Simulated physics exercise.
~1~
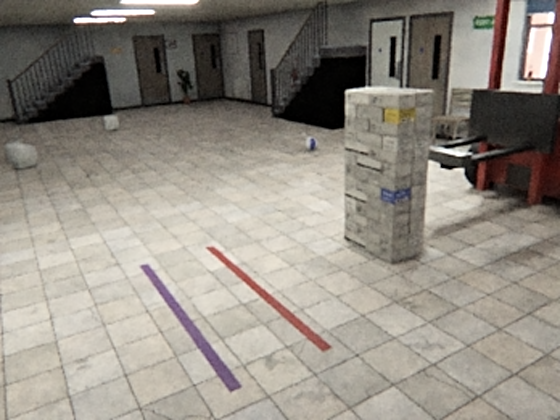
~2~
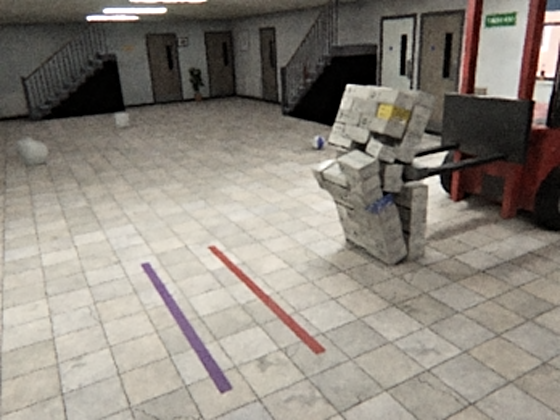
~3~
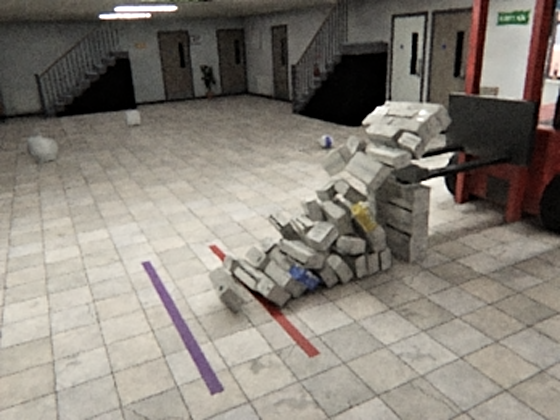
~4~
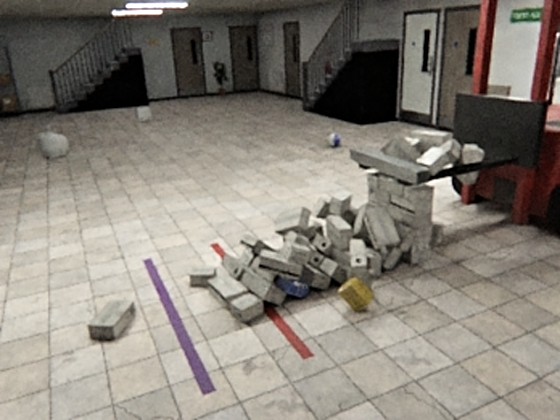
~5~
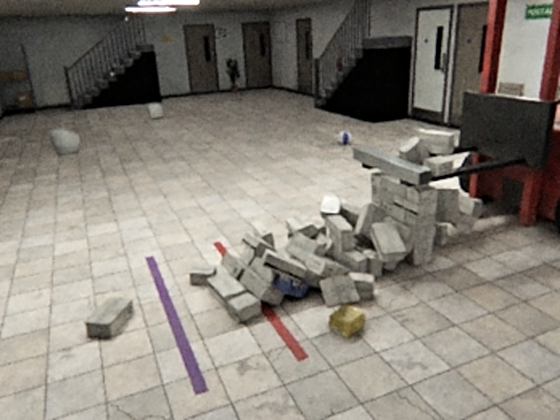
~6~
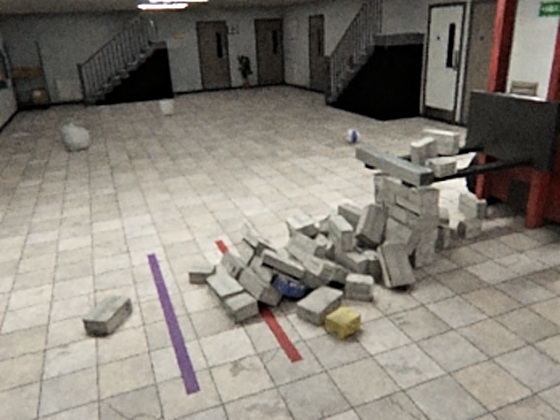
Tiled hall with stairs, a forklift's beam toppling a pale block stack across the red line, the yellow block stopping short.
